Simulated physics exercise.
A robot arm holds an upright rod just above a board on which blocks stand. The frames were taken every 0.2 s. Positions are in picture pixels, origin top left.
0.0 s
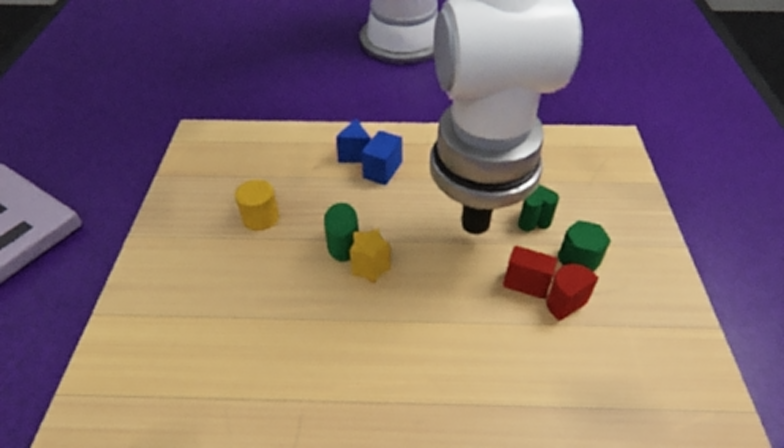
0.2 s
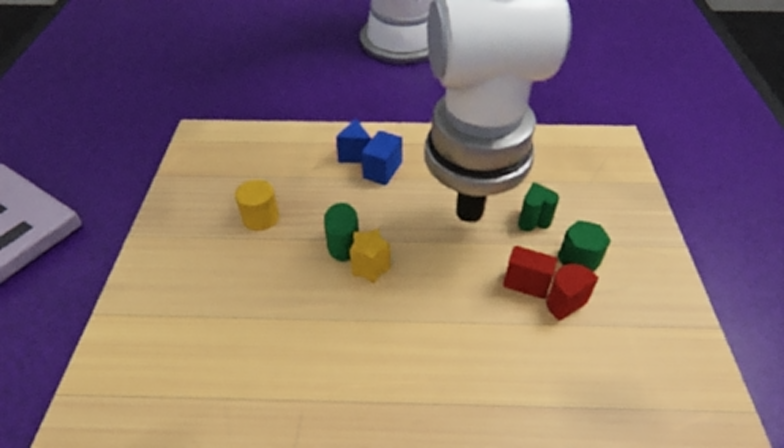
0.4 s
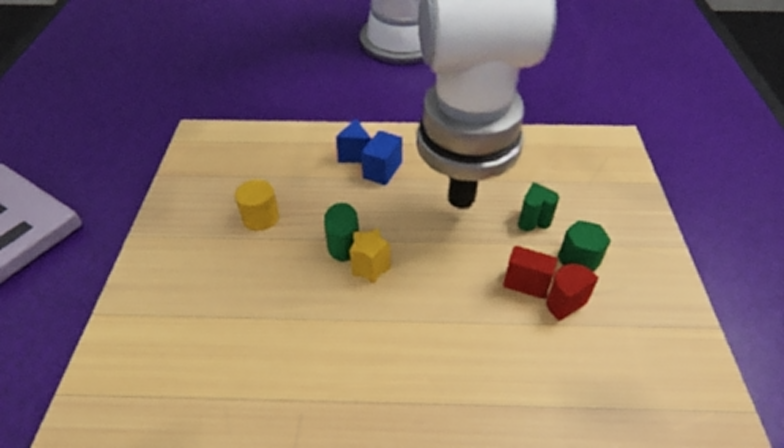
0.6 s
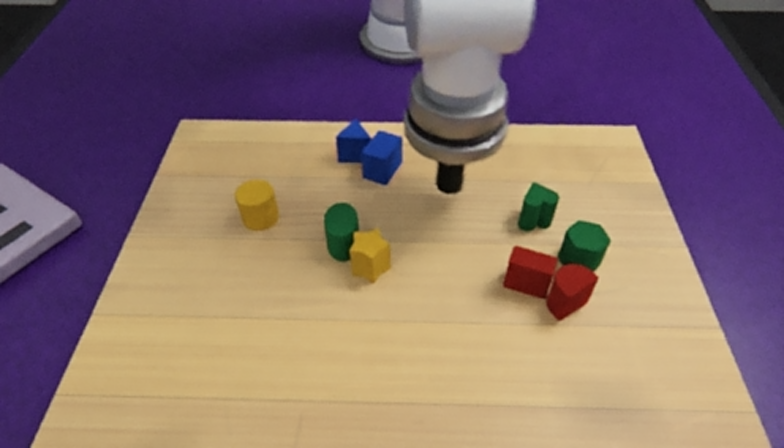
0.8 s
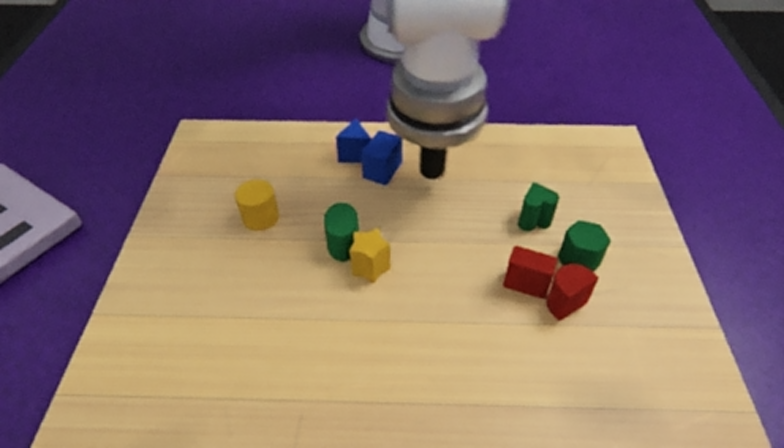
The robot arm moves its dark rod up and left across the board among still blocks.
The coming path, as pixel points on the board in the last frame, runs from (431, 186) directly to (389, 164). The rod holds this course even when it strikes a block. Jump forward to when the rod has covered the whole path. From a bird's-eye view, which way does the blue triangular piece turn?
My answer: Clockwise.
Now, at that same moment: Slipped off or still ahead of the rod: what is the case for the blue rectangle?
It is still ahead of the rod.
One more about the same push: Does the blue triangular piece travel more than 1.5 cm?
My answer is yes.
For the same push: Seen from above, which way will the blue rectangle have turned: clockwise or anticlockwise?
Viewed from the top, it goes anticlockwise.
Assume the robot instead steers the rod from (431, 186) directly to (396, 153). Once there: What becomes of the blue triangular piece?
By then it is displaced.
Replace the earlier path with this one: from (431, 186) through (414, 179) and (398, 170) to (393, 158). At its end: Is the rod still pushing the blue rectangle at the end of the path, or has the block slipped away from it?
As far as I can tell, the blue rectangle has dropped away to the side or behind.
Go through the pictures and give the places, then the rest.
The first frame shows lower end of the rod (475, 225), tops of blocks, blue triangular piece (354, 130), blue rectangle (382, 144).
The second frame shows rod (470, 214), blocks as before.
The third frame shows rod (461, 200), blocks as before.
The fourth frame shows rod (449, 186), blocks as before.
The fifth frame shows rod (432, 172), blue triangular piece (354, 130), blue rectangle (382, 144).
On the path given first. Halfway along, rod (411, 160); nothing pushed yet.
At the end, rod (389, 149); blue triangular piece (336, 128), turned 30° clockwise; blue rectangle (362, 140), turned 35° anticlockwise.
